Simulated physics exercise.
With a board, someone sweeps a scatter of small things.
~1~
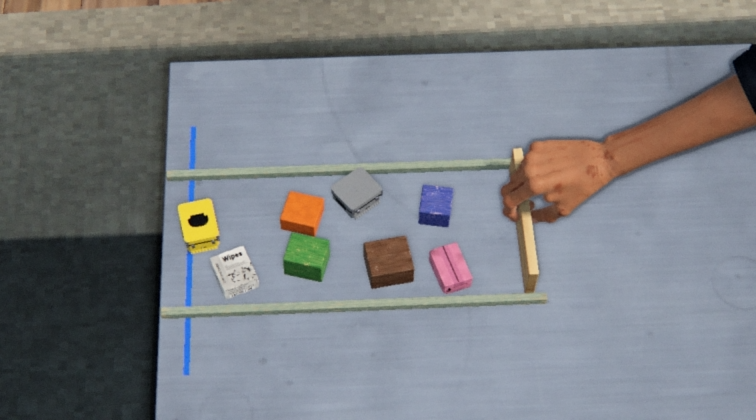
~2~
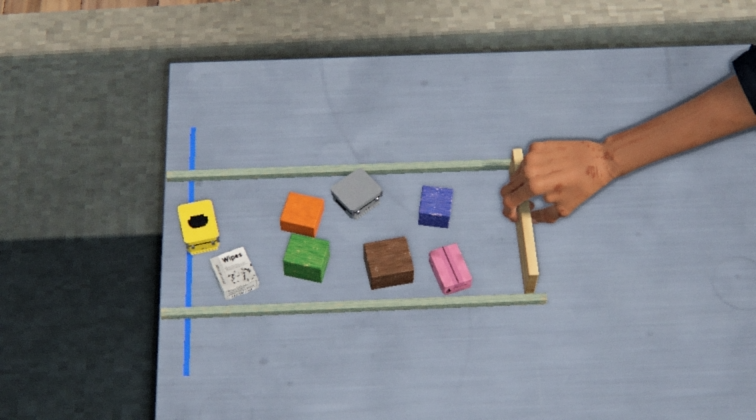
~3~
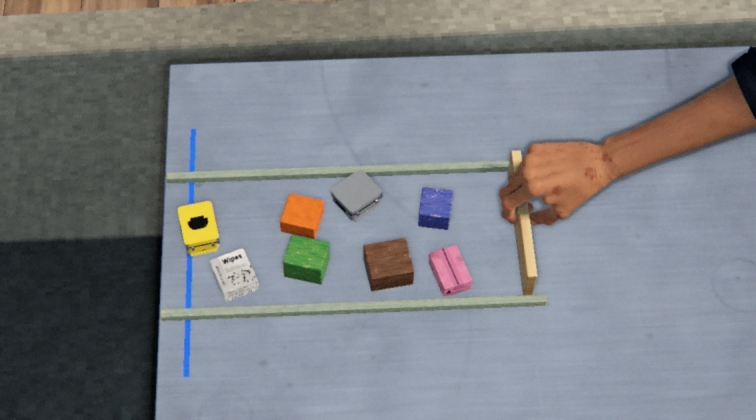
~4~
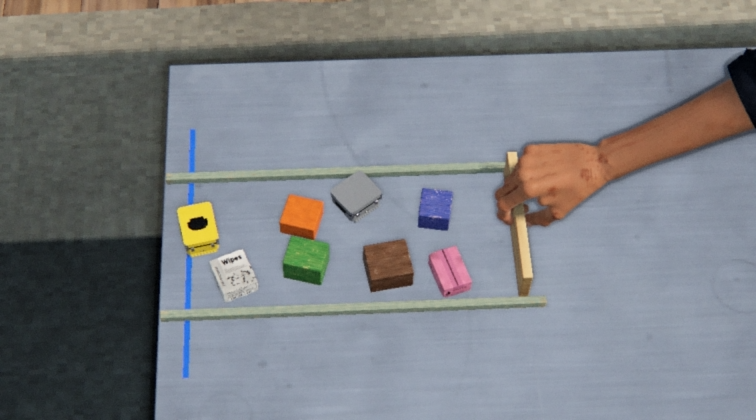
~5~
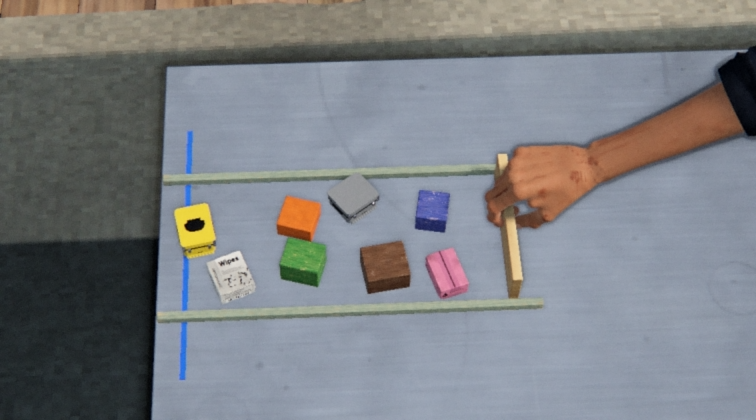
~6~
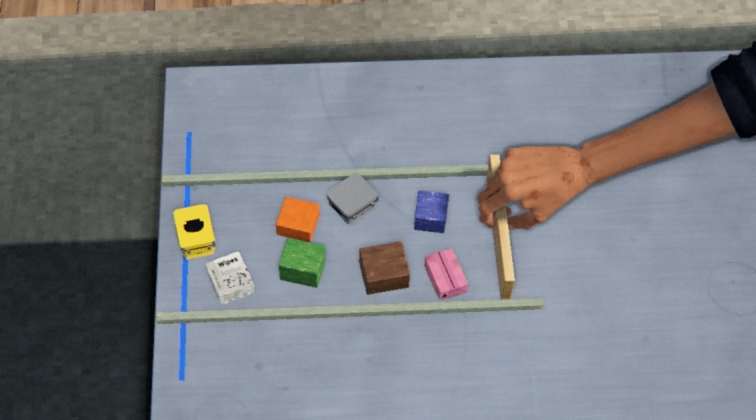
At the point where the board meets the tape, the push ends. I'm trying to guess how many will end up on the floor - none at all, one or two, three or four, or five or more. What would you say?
Most likely no fewer than five will drop off.
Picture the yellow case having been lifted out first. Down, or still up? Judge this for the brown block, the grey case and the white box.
The brown block? It heads down. The grey case? It does not drop. The white box? It heads down.
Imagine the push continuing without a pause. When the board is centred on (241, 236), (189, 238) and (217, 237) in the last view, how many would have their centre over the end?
Past the end: 3, 5 and 3.
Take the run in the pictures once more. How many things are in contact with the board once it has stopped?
All in all, 3.
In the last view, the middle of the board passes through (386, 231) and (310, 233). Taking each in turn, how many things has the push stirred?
At the first point the count is 5, at the second it's 7.
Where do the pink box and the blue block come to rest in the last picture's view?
The pink box stops around (169, 281); the blue block around (169, 233).
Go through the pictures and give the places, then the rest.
In the first frame, yellow case (199, 227); white box (234, 273); orange block (302, 214); board (523, 220); tape (190, 244).
In the second frame, white box (234, 273); grey case (356, 195).
In the third frame, orange block (302, 216); green block (307, 260).
In the fourth frame, yellow case (199, 230); pink box (450, 272).
In the fifth frame, white box (231, 277); blue block (432, 211).
In the sixth frame, yellow case (195, 232); white box (230, 278); orange block (298, 219); board (500, 226); tape (186, 249).
Soon after, none off yet; yellow case at rest near (195, 232); white box at rest near (230, 278); orange block at rest near (298, 219).
After that, none off yet; yellow case at rest near (195, 232); white box displaced about its own width near (181, 282); orange block displaced about its own width near (261, 224).
And then, one off so far; yellow case tilting well over near (143, 240); white box off the edge; orange block displaced well along near (180, 228).
In the end, the number that fall off is five or more; gone, brown block, green block, orange block, white box and yellow case.
